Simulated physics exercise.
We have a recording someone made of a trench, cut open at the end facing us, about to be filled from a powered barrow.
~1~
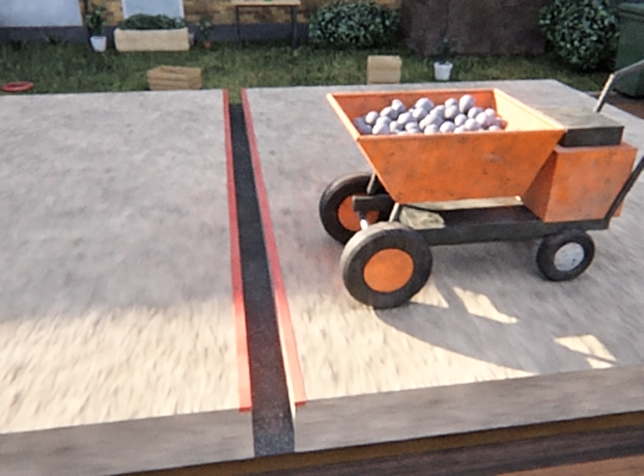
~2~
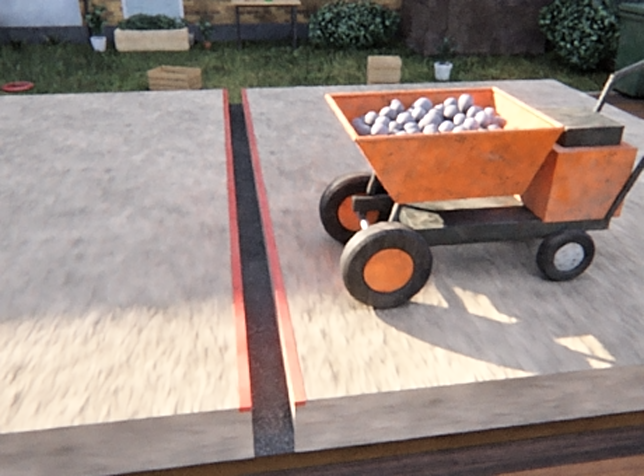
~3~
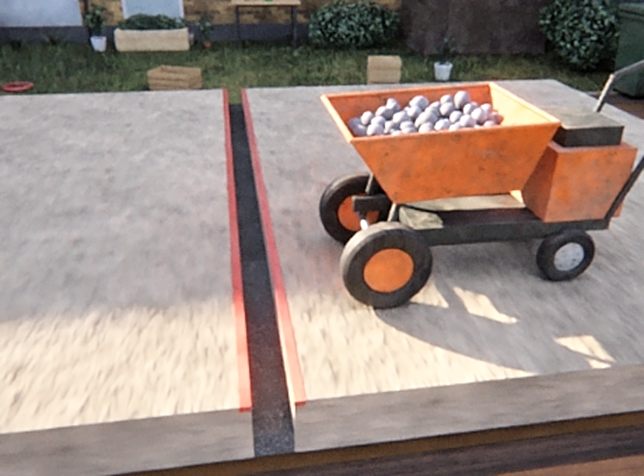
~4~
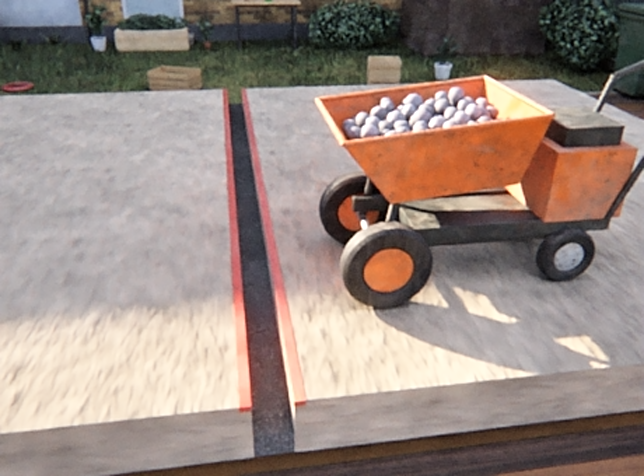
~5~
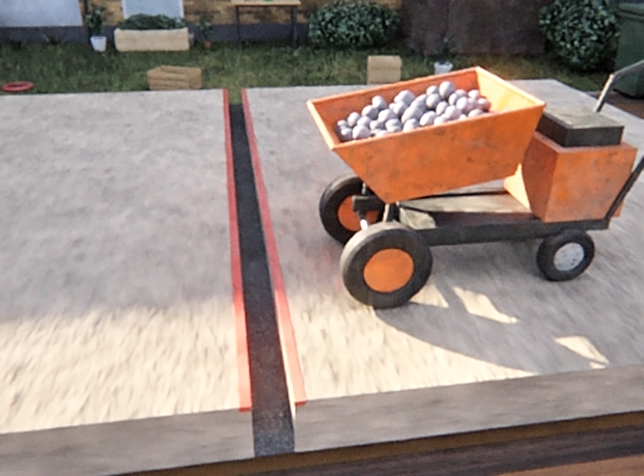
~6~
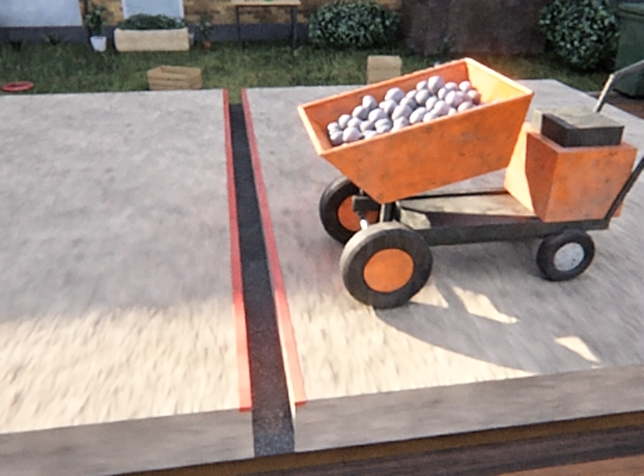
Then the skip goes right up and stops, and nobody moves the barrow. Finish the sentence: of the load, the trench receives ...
A minority.
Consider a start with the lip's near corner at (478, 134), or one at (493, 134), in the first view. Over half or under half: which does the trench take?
The lesser portion first, the lesser portion second.
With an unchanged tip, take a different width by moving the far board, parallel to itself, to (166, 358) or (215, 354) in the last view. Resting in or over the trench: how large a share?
Estimated share: Try 1 approx. 80 in a hundred, try 2 approx. 40 in a hundred.
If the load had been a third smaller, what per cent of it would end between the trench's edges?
Estimated share: Near 20 in a hundred.
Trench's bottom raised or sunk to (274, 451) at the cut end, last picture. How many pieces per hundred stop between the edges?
Roughly 10 in a hundred.
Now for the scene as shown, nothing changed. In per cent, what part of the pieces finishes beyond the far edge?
I'd put it at around 80 percent.
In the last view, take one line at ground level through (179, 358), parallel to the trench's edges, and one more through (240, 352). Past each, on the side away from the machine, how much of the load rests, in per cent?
Close to 40 % and 80 %, in that order.
Soon, skip tipped steeply; all in the skip.
A while on, skip tipped steeply; most in the skip; a small part beyond it; a small part falling.
Towards the end, skip tipped right over; about a quarter in the skip; a stray few in or heaped over the trench; most beyond it; a stray few falling.
Finally, skip tipped right over; a small part in the skip; a small part in or heaped over the trench; most beyond it.
